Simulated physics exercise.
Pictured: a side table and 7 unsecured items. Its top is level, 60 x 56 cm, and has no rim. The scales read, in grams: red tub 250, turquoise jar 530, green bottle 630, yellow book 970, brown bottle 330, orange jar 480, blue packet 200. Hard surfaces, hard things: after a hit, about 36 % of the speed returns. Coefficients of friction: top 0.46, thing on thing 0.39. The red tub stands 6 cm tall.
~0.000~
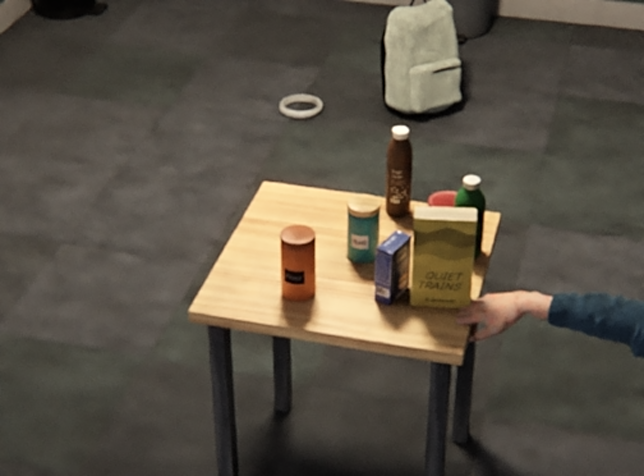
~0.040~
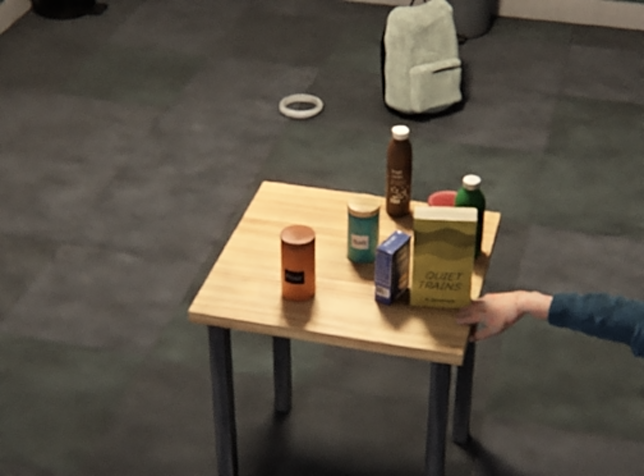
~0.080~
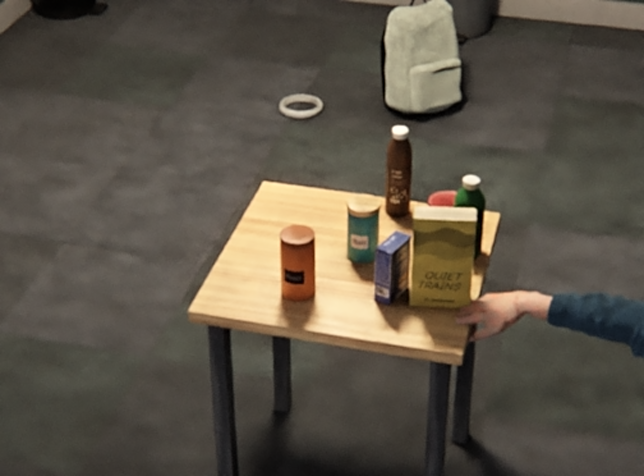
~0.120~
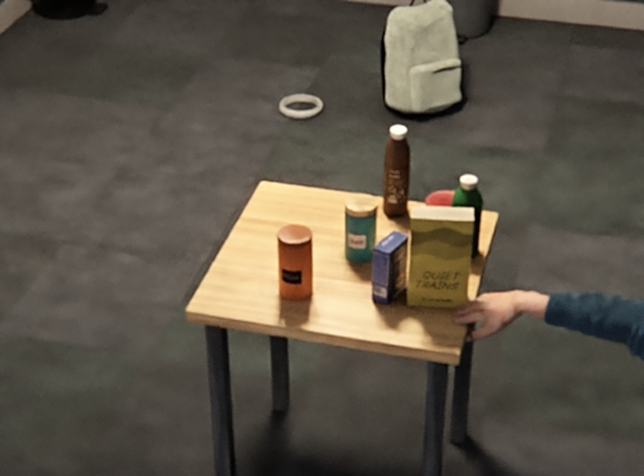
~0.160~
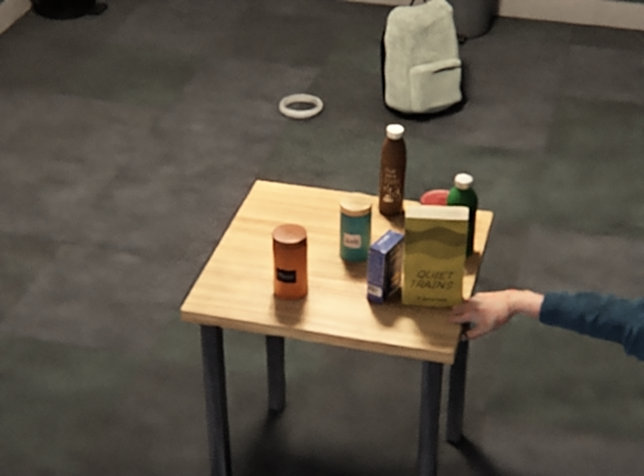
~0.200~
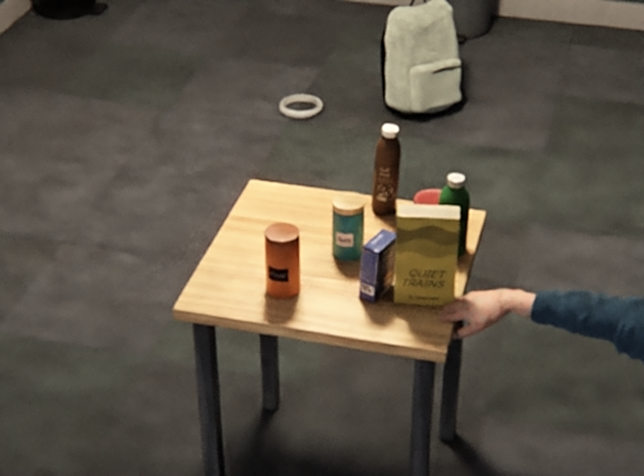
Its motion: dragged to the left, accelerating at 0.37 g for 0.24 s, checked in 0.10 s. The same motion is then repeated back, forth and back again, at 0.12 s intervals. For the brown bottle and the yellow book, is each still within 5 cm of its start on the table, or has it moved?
The brown bottle has moved; the yellow book is still within range.
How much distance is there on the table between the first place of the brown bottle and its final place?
It ends up around 20 cm from its start.
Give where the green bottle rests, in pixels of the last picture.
Resting point, approx. (396, 228) px.
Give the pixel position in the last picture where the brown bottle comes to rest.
Somewhere around (323, 191).
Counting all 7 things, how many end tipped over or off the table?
It adds up to 3.
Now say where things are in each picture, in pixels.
In the first frame, brown bottle (399, 171); yellow book (443, 258).
In the second frame, orange jar (298, 263).
In the third frame, blue packet (392, 268).
In the fourth frame, table along by 1 cm; turquoise jar (360, 229).
In the fifth frame, table along by 2 cm; orange jar (290, 262); blue packet (386, 267).
In the sixth frame, table along by 4 cm; brown bottle (387, 169); yellow book (426, 256).
After 0.50 s, table along by 15 cm; brown bottle leaning 24° near (320, 160); yellow book slid 4 cm near (359, 246); blue packet leaning 63°.
After 0.70 s, table along by 8 cm; brown bottle on its side near (293, 186); yellow book slid 4 cm near (387, 250); green bottle on its side.
After 1.10 s, table along by 3 cm; brown bottle on its side near (311, 189); green bottle on its side; blue packet on its side.
After 1.80 s, brown bottle on its side near (320, 191); green bottle on its side; blue packet on its side.
At rest (2.4 s), tipped over on the table, green bottle, brown bottle and blue packet; the other 4 in place, give or take 5 cm. Seen from the same camera at the end, brown bottle near (323, 191), yellow book near (445, 258).
